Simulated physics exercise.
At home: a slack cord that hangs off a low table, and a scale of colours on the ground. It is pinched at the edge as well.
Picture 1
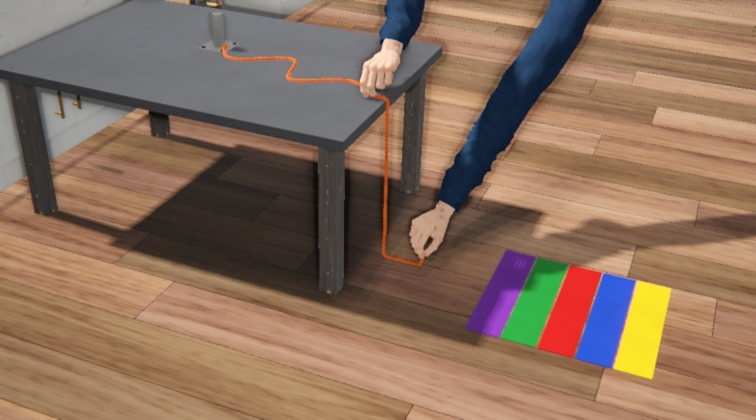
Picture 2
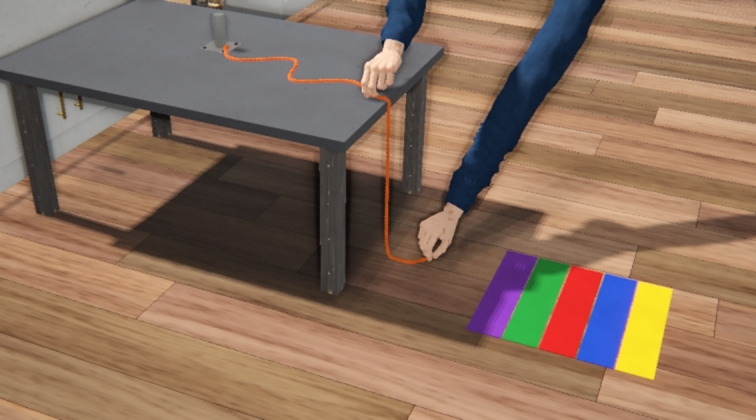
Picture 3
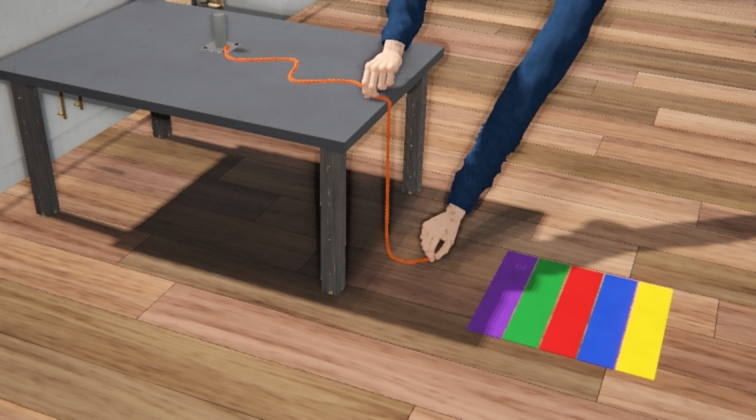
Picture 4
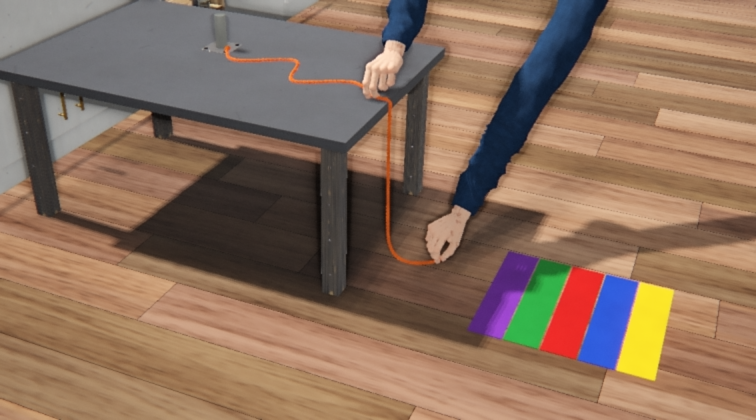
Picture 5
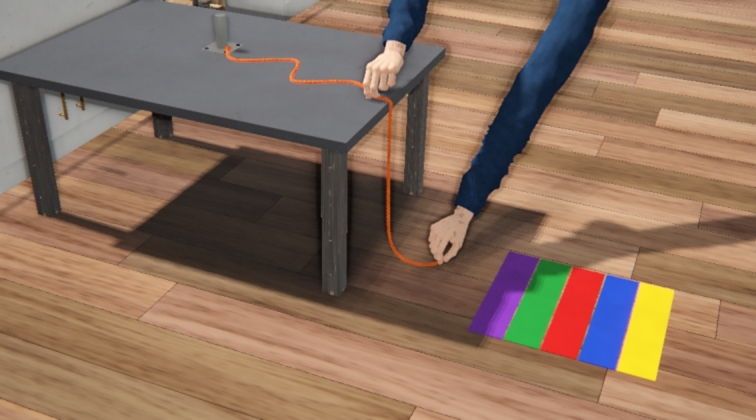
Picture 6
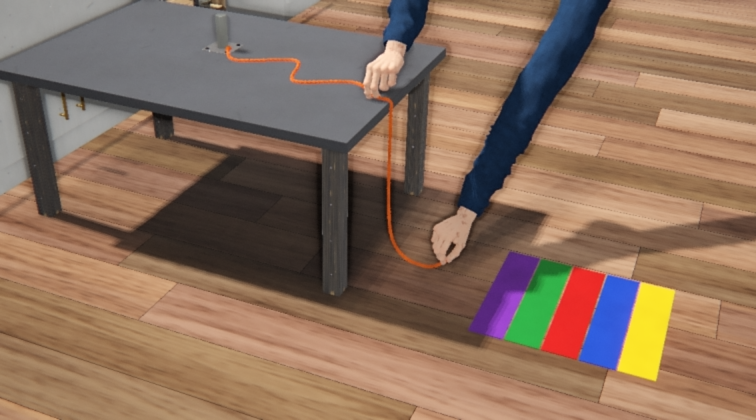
On a wooden floor beside a low grey table, one hand pinches an orange cord at the table's edge while another holds its hanging end near the ground, left of purple, green, red, blue and yellow stripes. The lower hand draws the end slightly rightward, and the upper hand stays put.
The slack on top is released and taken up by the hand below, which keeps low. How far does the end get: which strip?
It gets as far as the blue strip.
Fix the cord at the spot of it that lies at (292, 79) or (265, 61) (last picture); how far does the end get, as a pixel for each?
The places are (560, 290) and (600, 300).
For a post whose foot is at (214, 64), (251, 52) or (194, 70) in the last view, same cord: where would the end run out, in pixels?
About (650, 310), (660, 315) and (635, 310).
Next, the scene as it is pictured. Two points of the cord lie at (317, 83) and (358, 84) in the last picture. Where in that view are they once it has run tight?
They go to (369, 89) and to (404, 106).
Early on, end near (545, 285); over green.
Midway, end near (593, 297); over red.
At the end of the slack, end near (621, 304); over blue. The blue one.
